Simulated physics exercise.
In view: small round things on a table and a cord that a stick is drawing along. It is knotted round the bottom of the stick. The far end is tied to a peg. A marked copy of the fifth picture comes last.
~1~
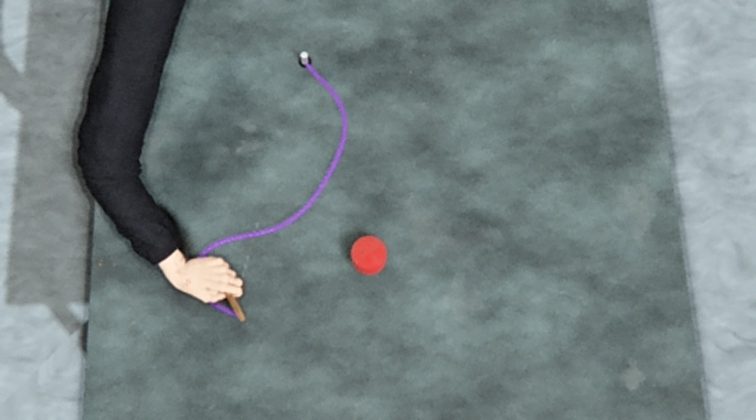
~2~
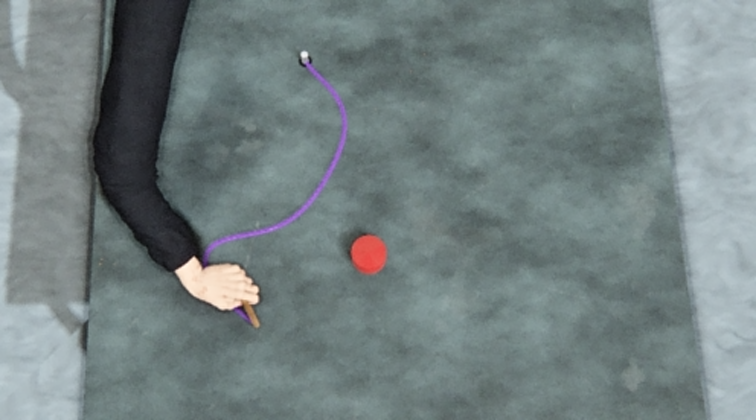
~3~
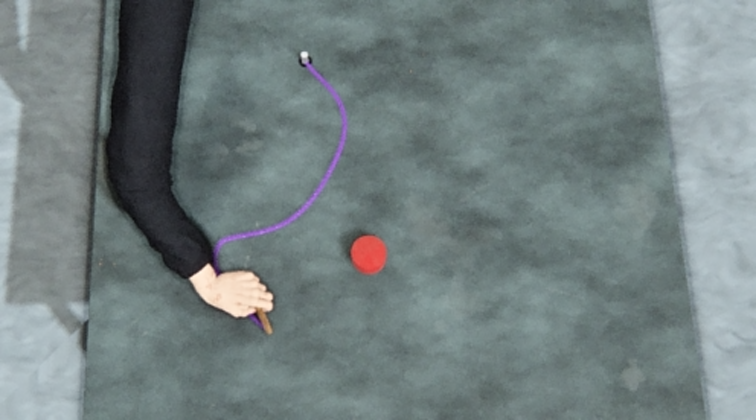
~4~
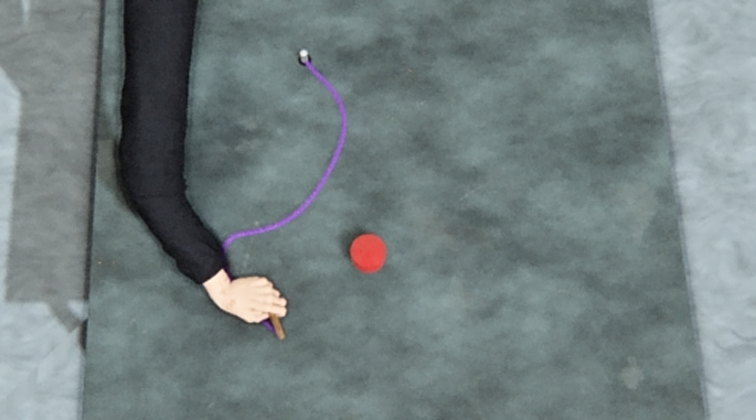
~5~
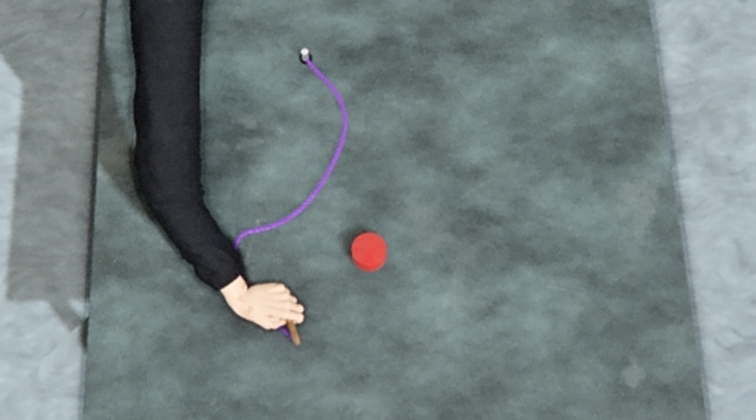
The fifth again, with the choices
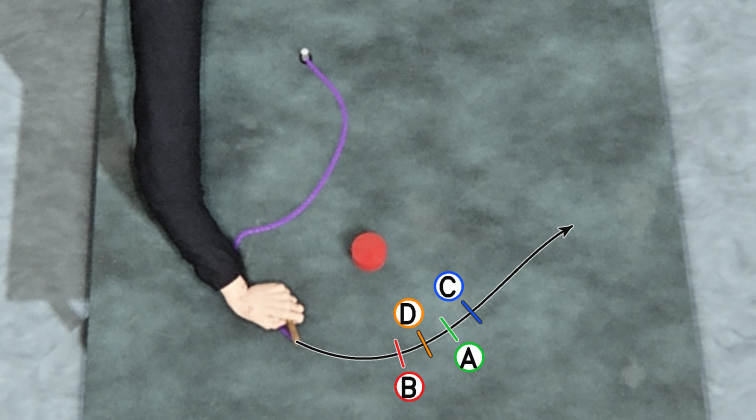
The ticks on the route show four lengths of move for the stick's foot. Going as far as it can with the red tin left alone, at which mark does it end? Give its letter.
It should halt at C.
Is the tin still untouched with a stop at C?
Yes.
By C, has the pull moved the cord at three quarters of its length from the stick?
By then, no.
On the marked copy, A at (449, 329); B at (400, 354); C at (472, 312); D at (425, 344); the route from (297, 342) via (453, 327) to (572, 226).
Taking C. A third of the way, foot of the stick (360, 359), middle of the cord (302, 208).
Two thirds of the way, foot of the stick (424, 344), middle of the cord (306, 211).
When it is over, foot of the stick (472, 312), middle of the cord (317, 214); nothing has been touched.
As for the rest, A is safe but short; B is safe but short; D is safe but short.
